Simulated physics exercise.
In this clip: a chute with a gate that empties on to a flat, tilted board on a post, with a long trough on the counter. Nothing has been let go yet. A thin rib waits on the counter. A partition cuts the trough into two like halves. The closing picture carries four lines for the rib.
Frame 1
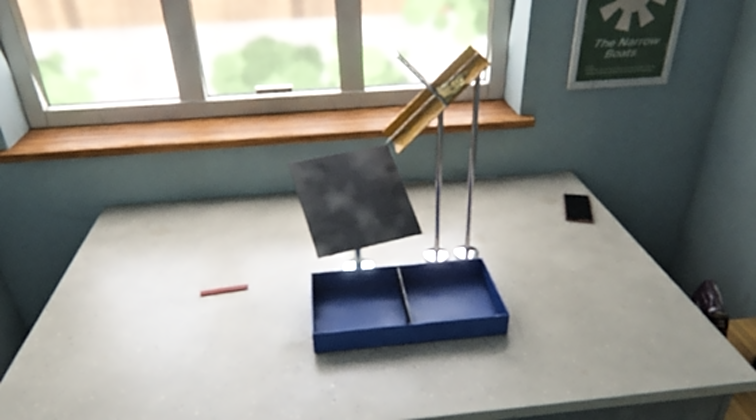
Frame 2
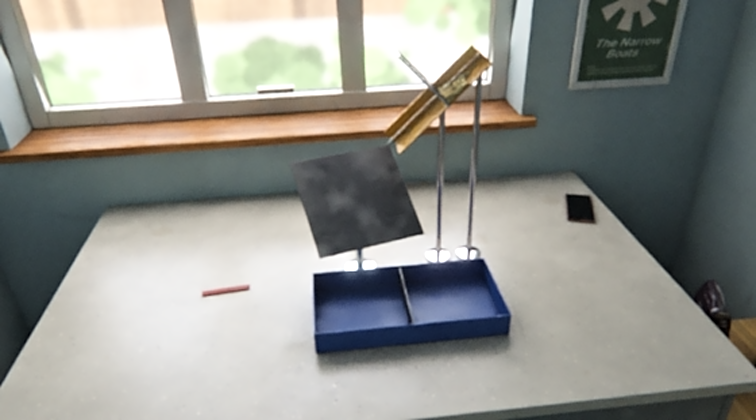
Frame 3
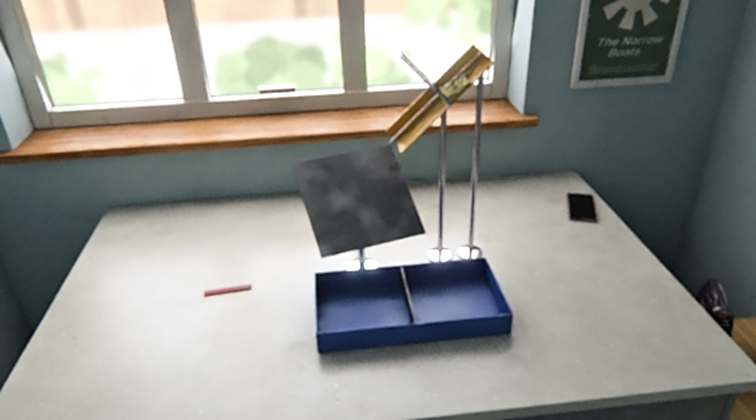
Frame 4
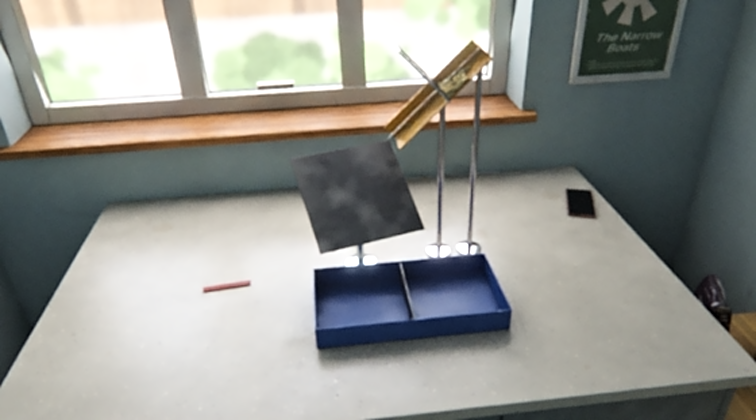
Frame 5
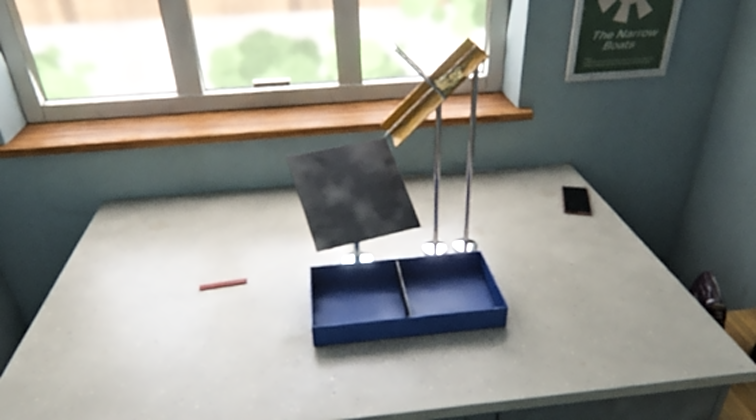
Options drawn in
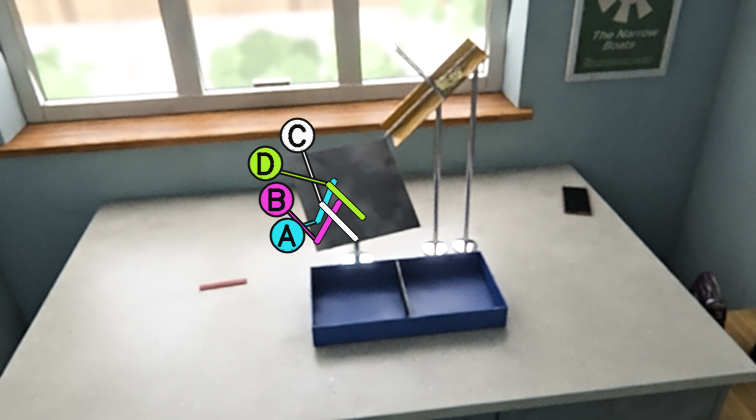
A blue divided tray sat on a grey counter below a tilted dark board and a raised golden chute, with a thin reddish strip to the left; nothing moved except the view, which shifted slightly.
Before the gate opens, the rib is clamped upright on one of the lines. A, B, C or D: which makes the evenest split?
I would pick line D.
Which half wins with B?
The left half.
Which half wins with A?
Left.
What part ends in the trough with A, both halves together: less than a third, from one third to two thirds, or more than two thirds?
More than two thirds.
On the marked copy, line A from (334, 181) to (317, 220); line B from (339, 202) to (317, 241); line C from (321, 204) to (355, 238); line D from (328, 184) to (362, 217).
If A is chosen, of what is caught, most in the left half, a small part in the right.
If B is chosen, of what is caught, most in the left half, a small part in the right.
If C is chosen, of what is caught, most in the left half, a small part in the right.
If D is chosen, of what is caught, about half in the left half, about half in the right.
